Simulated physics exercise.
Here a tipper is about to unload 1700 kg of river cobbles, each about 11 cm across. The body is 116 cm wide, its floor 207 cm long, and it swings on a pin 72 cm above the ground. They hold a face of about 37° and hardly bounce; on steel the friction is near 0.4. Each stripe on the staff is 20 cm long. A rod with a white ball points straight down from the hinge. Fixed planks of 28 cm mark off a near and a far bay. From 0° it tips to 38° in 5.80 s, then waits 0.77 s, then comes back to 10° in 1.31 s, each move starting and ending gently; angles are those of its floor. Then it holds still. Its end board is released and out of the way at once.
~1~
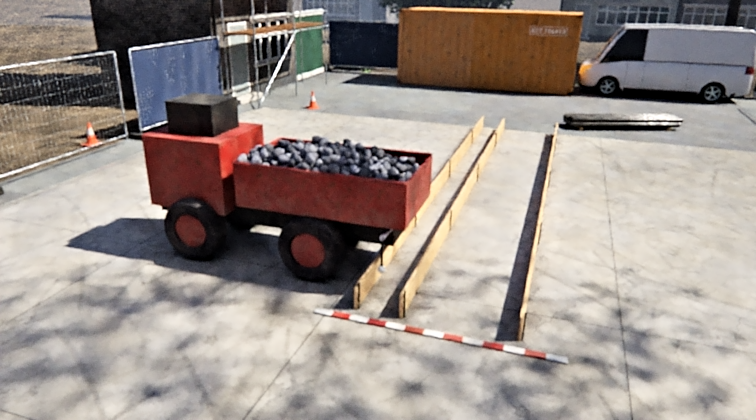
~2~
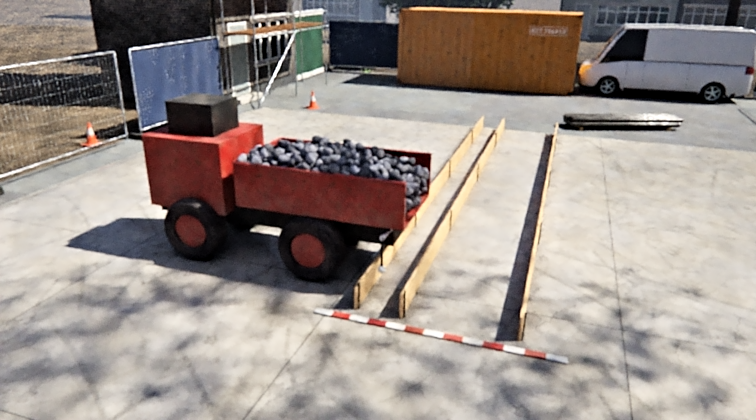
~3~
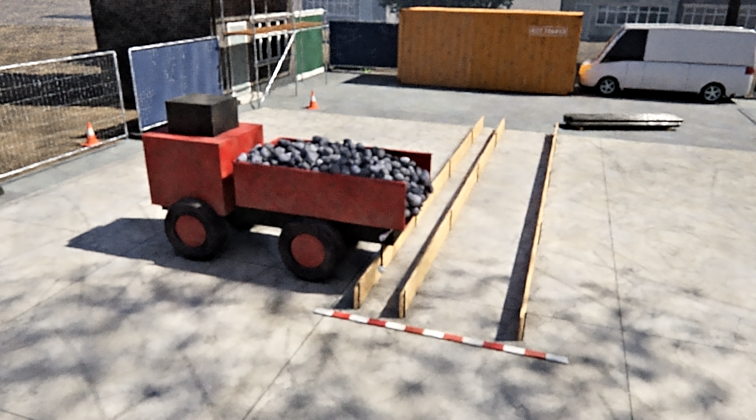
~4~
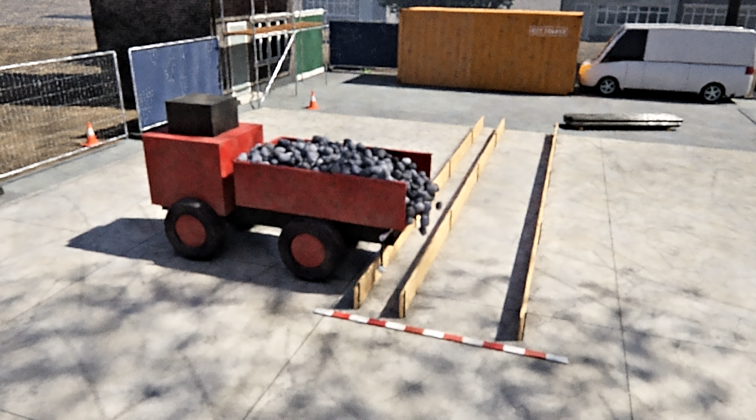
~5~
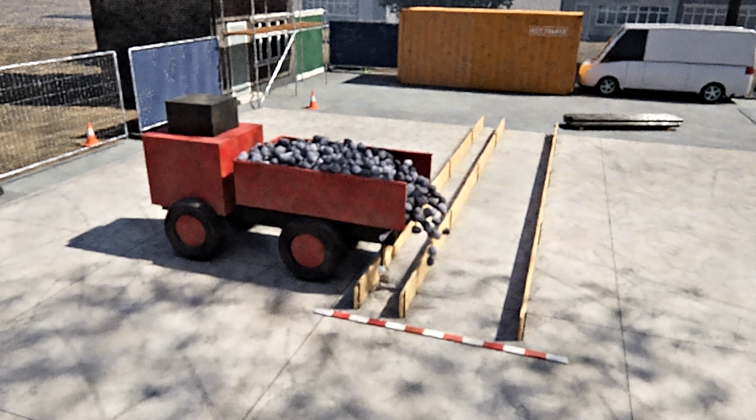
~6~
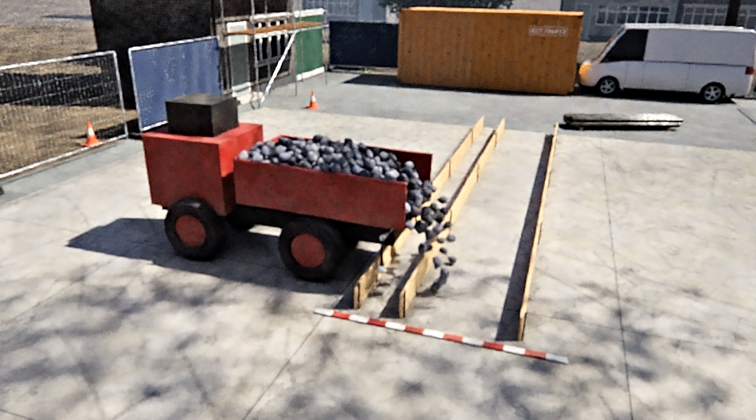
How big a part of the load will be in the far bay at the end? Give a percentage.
Roughly 90 per cent ends in the far bay.
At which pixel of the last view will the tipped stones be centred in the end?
Their middle is at about (466, 270).
A little later the floor is at 32°; 29 % in the body, 3 % in the near bay, 69 % in the far bay; the foremost stones are at (522, 286).
Then the floor is at 38°; 0 % in the body, 10 % in the near bay, 90 % in the far bay; the foremost stones are at (527, 279).
Later still the floor is at 10°; 0 % in the body, 10 % in the near bay, 90 % in the far bay; the foremost stones are at (528, 279).
In the end the floor is at 10°; 0 % in the body, 10 % in the near bay, 90 % in the far bay; the foremost stones are at (528, 279).
